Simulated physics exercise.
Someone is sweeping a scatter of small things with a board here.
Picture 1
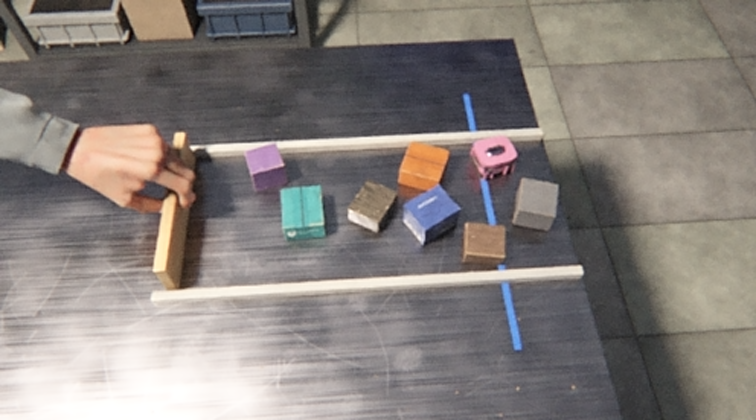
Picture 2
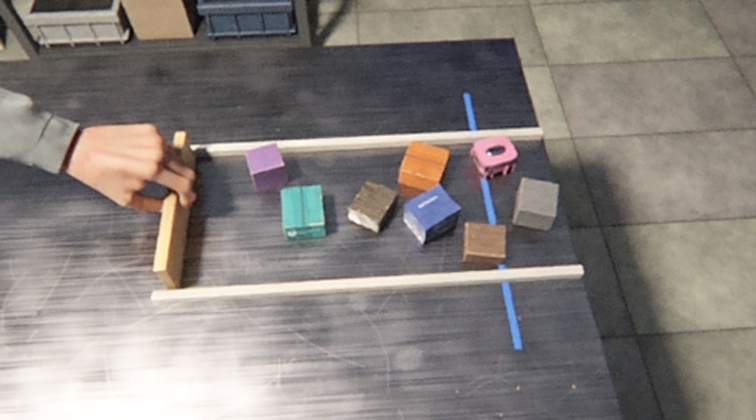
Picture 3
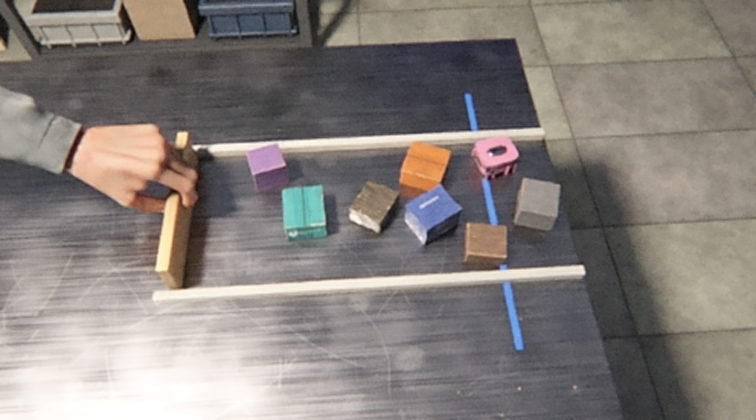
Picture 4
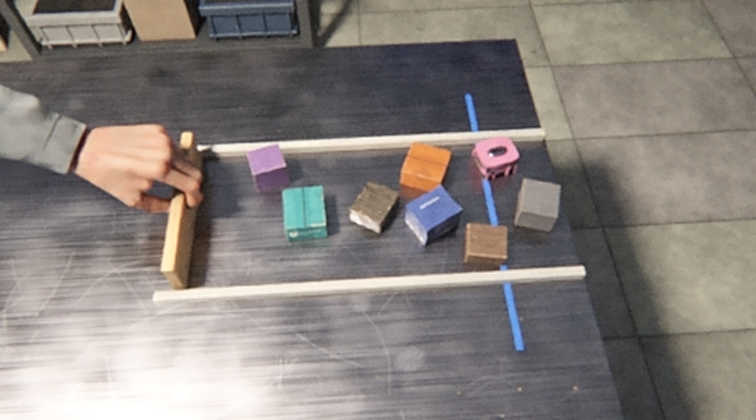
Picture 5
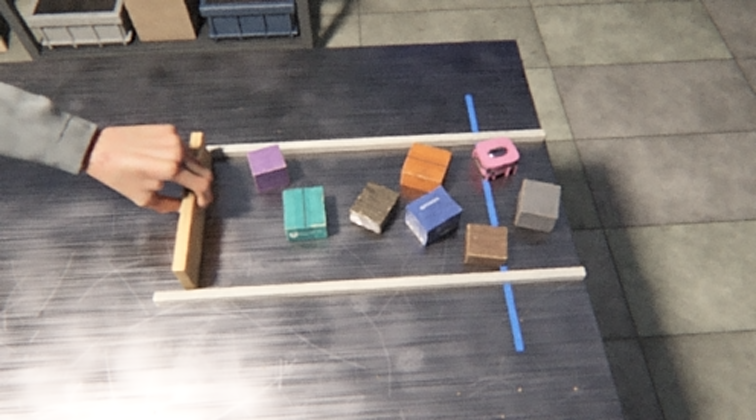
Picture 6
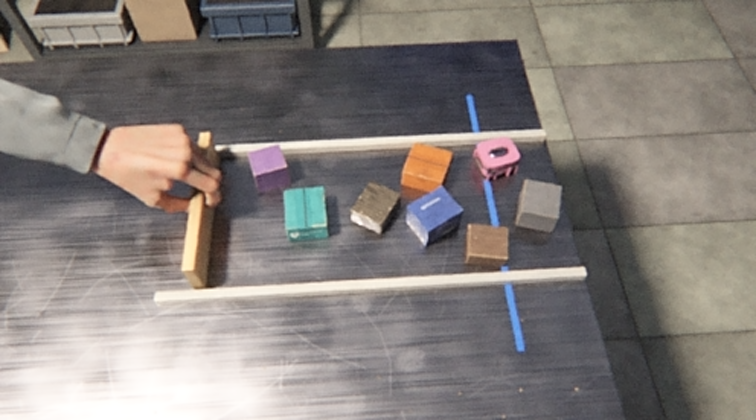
A dark, scratched tabletop above a grey tiled floor is seen from high up at an angle, with storage bins behind. Between two pale rails lie purple, turquoise, black, orange, blue and brown blocks, with a pink case and grey block to the right, near blue tape. A hand at left holds a wooden board still, then slides it slightly rightward, the objects staying practically unmoved.
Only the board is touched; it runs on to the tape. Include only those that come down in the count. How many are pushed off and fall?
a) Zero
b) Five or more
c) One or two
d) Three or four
Three or four (d).
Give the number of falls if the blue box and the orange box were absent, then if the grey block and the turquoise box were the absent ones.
Count: 1 (first case); 1 (second).
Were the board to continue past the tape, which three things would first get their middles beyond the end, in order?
Earliest first: The grey block, then the pink case, then the blue box.
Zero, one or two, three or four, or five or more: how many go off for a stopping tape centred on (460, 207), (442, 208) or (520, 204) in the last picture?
Either one or two; just one or two; more than four.
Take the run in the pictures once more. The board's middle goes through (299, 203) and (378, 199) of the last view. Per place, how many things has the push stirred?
The first number is 2, the next one 5.
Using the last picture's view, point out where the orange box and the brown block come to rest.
The orange box comes to rest close to (534, 151), while the brown block rests close to (520, 241).
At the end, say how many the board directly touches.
It's 3 of them.
Soon after, none off yet; grey block at rest near (539, 206); pink case at rest near (496, 159); brown block at rest near (487, 245).
After that, none off yet; grey block at rest near (539, 206); pink case at rest near (496, 159); brown block at rest near (489, 247).
And then, none off yet; grey block tilting well over near (592, 218); pink case displaced about its own width near (535, 158); brown block at rest near (489, 247).
In the end, the number that fall off is three or four; gone, blue box, pink case and grey block.
